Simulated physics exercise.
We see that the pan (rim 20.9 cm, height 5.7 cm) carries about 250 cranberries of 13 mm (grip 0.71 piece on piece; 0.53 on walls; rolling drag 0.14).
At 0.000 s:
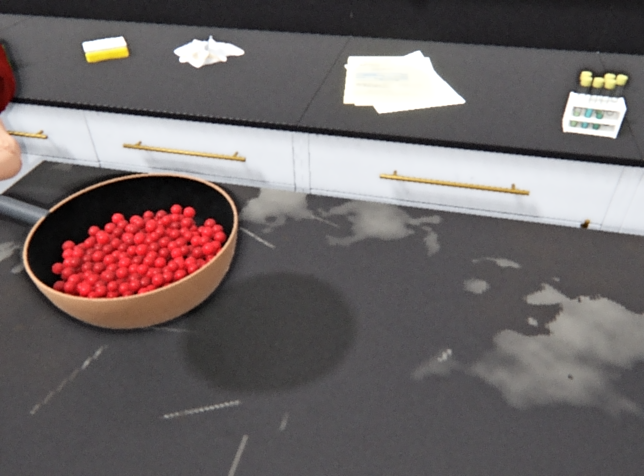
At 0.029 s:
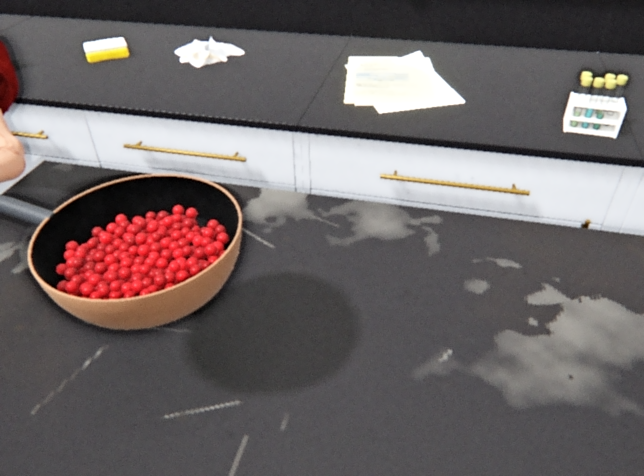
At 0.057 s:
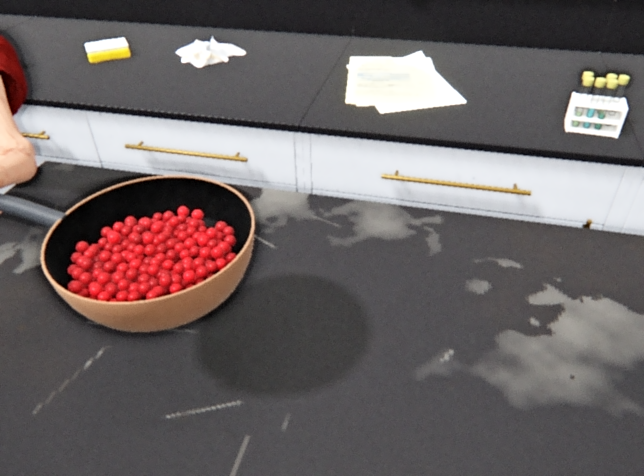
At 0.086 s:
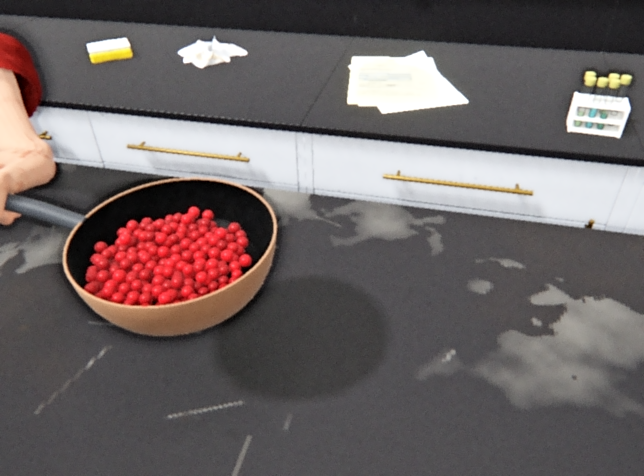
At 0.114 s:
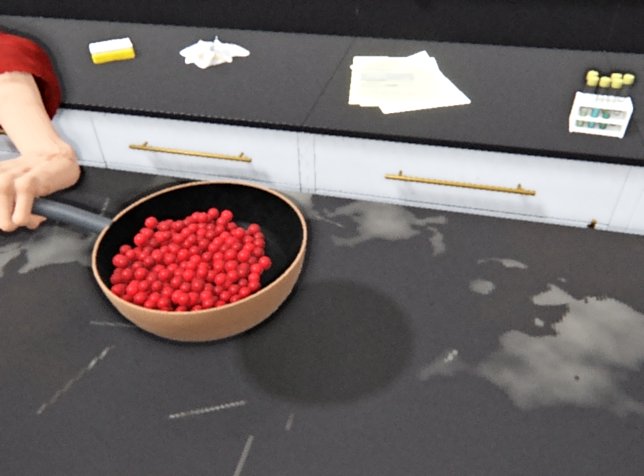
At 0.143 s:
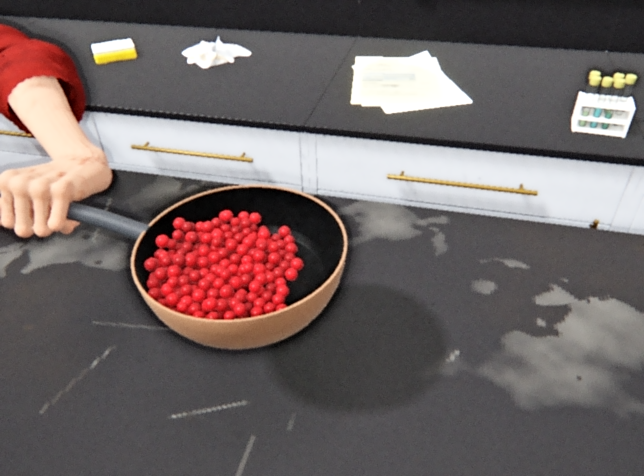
A pan of red cranberries slides right across the dark counter, a hand gripping its handle.
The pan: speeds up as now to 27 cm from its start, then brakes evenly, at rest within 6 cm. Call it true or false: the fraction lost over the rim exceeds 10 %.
True.
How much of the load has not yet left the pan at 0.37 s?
My estimate is near 90 per cent still there.
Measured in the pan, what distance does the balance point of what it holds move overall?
The shift is about 5.5 cm.
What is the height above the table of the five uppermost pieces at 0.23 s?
About 20 centimetres.
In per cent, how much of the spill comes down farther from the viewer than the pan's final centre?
Roughly 50 percent of it.
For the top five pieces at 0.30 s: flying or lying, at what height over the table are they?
About 21 cm above the table.
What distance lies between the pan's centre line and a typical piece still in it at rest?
Median radius: About 7.0 cm.
After 0.23 s, tilt 0 degrees; pan 100 %; middle of all pieces near (375, 293).
After 0.30 s, tilt 0 degrees; pan 100 %; middle of all pieces near (518, 311).
After 0.37 s, tilt 0 degrees; pan 90 %, in the air 10 %; middle of all pieces near (549, 303).
Then, at 0.43 s, tilt 0 degrees; pan 85 %, in the air 15 %; middle of all pieces near (555, 304).
In the end, at 1.1 s, fallen right of where it stops 15 %, pan 80 %.
